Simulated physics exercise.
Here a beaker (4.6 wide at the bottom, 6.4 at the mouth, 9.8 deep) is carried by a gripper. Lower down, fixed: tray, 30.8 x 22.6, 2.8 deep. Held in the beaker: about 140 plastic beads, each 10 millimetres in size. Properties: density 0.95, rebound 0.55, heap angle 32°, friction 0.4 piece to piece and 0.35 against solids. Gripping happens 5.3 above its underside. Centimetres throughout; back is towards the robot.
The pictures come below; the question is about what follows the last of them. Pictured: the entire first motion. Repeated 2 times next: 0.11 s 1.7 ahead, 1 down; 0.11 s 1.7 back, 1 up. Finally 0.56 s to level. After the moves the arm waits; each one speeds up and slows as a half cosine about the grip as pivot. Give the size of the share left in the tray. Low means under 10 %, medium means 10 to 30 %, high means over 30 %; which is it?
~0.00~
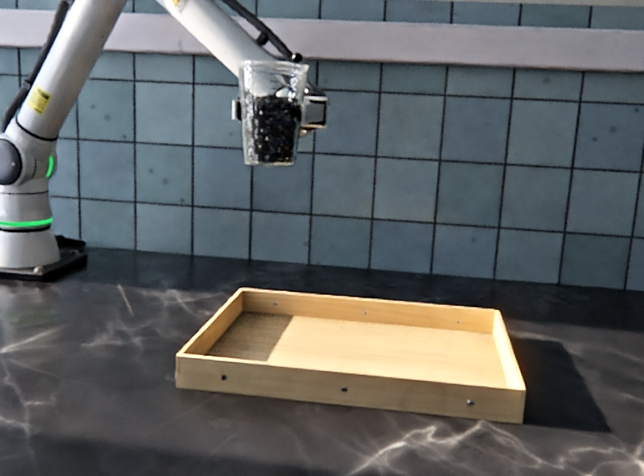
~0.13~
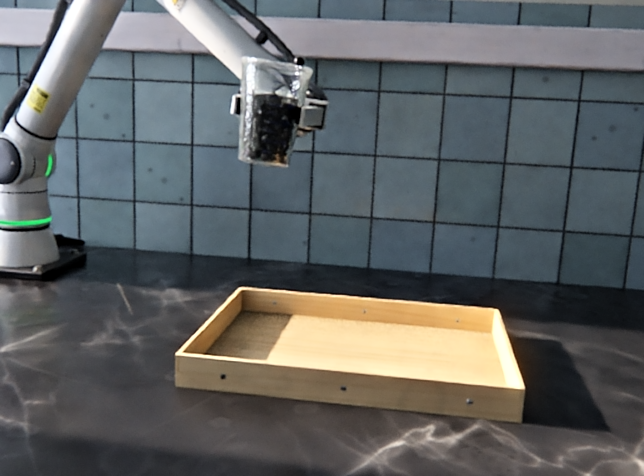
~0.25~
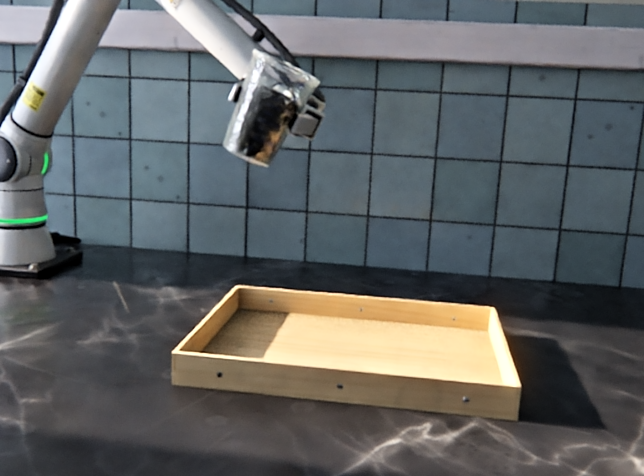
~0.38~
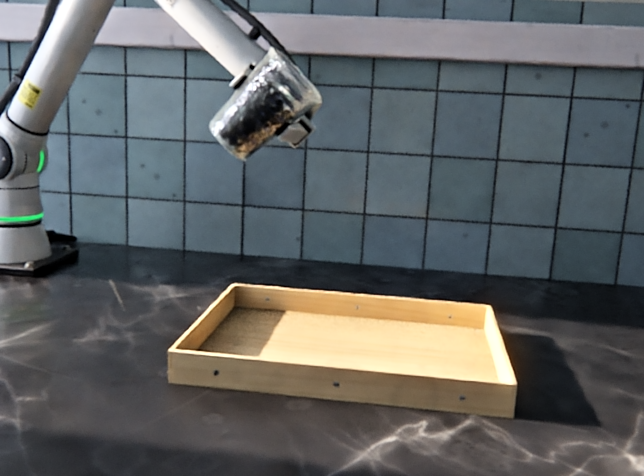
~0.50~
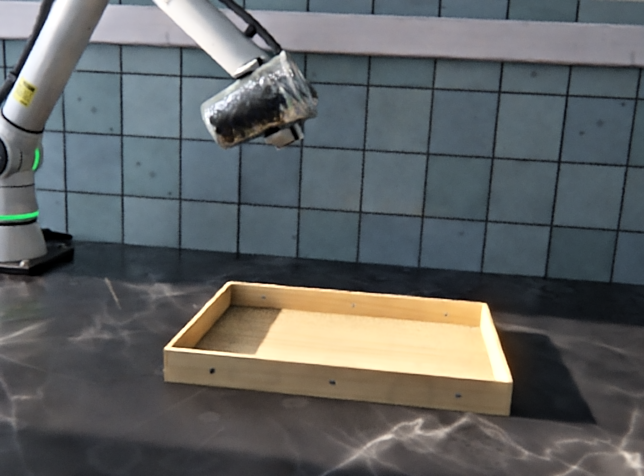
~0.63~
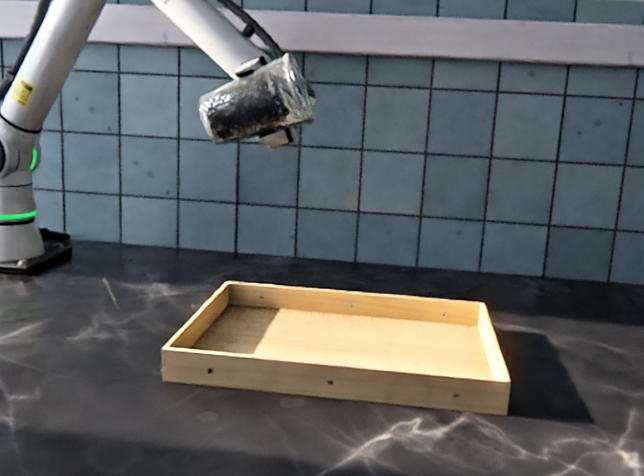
It is low.
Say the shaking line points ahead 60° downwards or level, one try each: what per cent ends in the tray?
Estimates, in order: 0 % then 10 %.
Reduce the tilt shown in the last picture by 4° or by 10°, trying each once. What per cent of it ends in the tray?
About 0 per cent for the first try and 0 per cent for the second.
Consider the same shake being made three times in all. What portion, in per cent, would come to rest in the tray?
My guess is near 0 per cent.
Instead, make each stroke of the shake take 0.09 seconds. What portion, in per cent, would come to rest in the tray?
5 %.
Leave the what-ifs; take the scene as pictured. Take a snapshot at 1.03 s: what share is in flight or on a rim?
Estimated fraction: Near 0 %.
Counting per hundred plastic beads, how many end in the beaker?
Some 100 per cent.
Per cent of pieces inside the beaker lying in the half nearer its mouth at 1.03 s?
40 per cent.
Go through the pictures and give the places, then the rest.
Beaker middle at (272, 116), level; upper third of the load around (271, 105), from x 250 to 295, top at y 60; 142 in the beaker, in the first picture.
Beaker middle at (270, 115), tilted 6° forward; upper third of the load around (271, 104), from x 245 to 300, top at y 60, in the second picture.
Beaker middle at (266, 112), tilted 23° forward; upper third of the load around (264, 103), from x 230 to 295, top at y 85, in the third picture.
Beaker middle at (261, 109), tilted 45° forward; upper third of the load around (260, 99), from x 220 to 290, top at y 85, in the fourth picture.
Beaker middle at (256, 106), tilted 62° forward; upper third of the load around (254, 96), from x 210 to 285, top at y 80, in the fifth picture.
Beaker middle at (254, 105), tilted 68° forward; upper third of the load around (249, 96), from x 210 to 290, top at y 85; 142 in the beaker, in the sixth picture.
After 1.03 s, tilted 68° forward, highest piece 26 above the table; 142 in the beaker.
After 1.43 s, tilted 19° forward, highest piece 29 above the table; 140 in the beaker, 1 in the tray, 1 in flight or on a rim.
After 1.83 s, level, highest piece 29 above the table; 140 in the beaker, 2 in the tray.
After 2.88 s, level, highest piece 29 above the table; 140 in the beaker, 2 in the tray.
At rest, 140 in the beaker, 2 in the tray. That is 1 % in the tray.
